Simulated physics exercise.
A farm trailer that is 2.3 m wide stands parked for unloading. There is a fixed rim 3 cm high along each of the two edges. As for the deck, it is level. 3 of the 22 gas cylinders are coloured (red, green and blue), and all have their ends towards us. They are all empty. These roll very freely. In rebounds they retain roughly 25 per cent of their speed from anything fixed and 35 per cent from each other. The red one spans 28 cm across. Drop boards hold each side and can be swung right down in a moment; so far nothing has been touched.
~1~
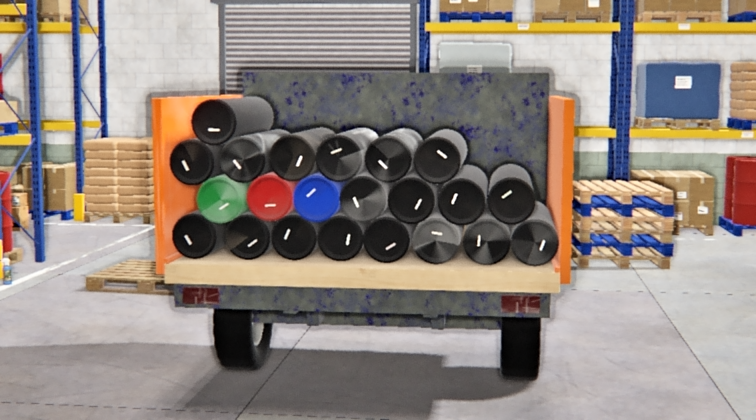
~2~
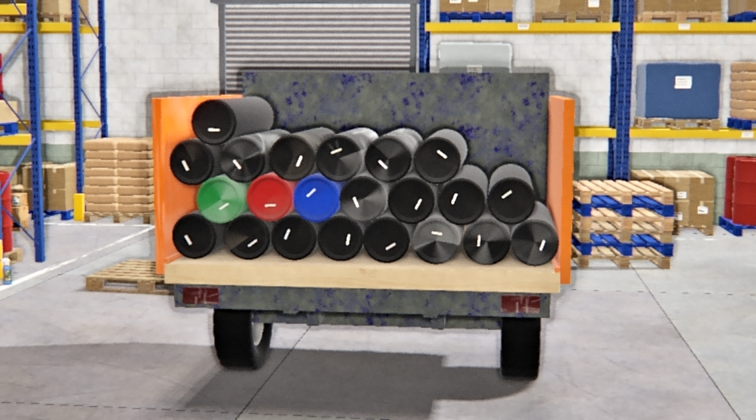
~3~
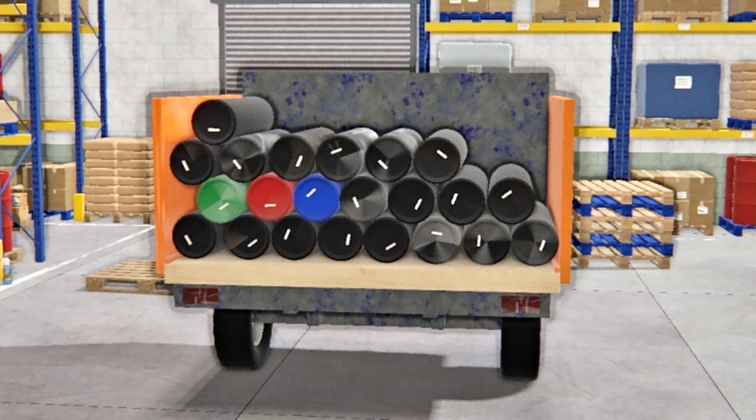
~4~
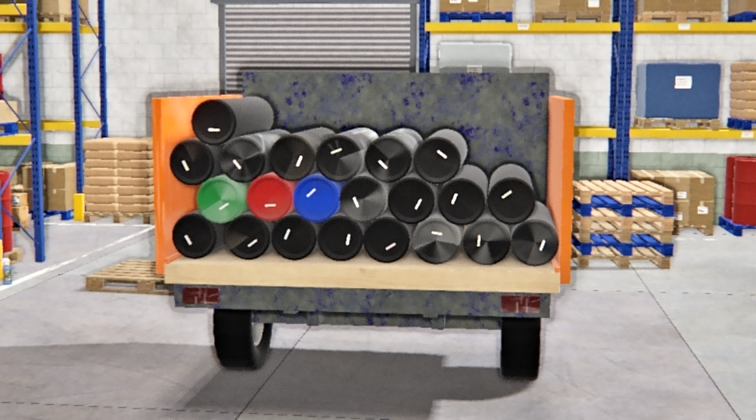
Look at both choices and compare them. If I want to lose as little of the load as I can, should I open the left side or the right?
Open the right one.
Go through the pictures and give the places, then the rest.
Red (269, 198), green (219, 200), blue (316, 199); the deck is level; 8 of the 22 make up the bottom layer; nothing moves, in the first picture.
Red (269, 198), green (219, 200), blue (316, 199); rims, left 3 cm, right 3 cm; all still, in the second picture.
Red (269, 198), green (219, 200), blue (316, 199); side tops at (158, 105) and (569, 107); all still, in the third picture.
Red (269, 198), green (219, 200), blue (316, 199); at rest, in the fourth picture.
Side on the left freed, after 0.8 s, red is up on others, 60 cm from the left edge; green is up on others, 30 cm from the left edge; blue is up on others, 90 cm from the left edge; 2 gone from the deck.
Side on the left freed, at the end, red is up on others, 60 cm from the left edge; green is up on others, 30 cm from the left edge; blue is up on others, 90 cm from the left edge; 2 gone from the deck.
Side on the right freed, after 0.6 s, red is up on others, 65 cm from the left edge, rolling right; green is up on others, 35 cm from the left edge; blue is up on others, 95 cm from the left edge, rolling right; 0 gone from the deck.
Side on the right freed, at the end, red is up on others, 65 cm from the left edge; green is up on others, 35 cm from the left edge; blue is up on others, 95 cm from the left edge; 0 gone from the deck.
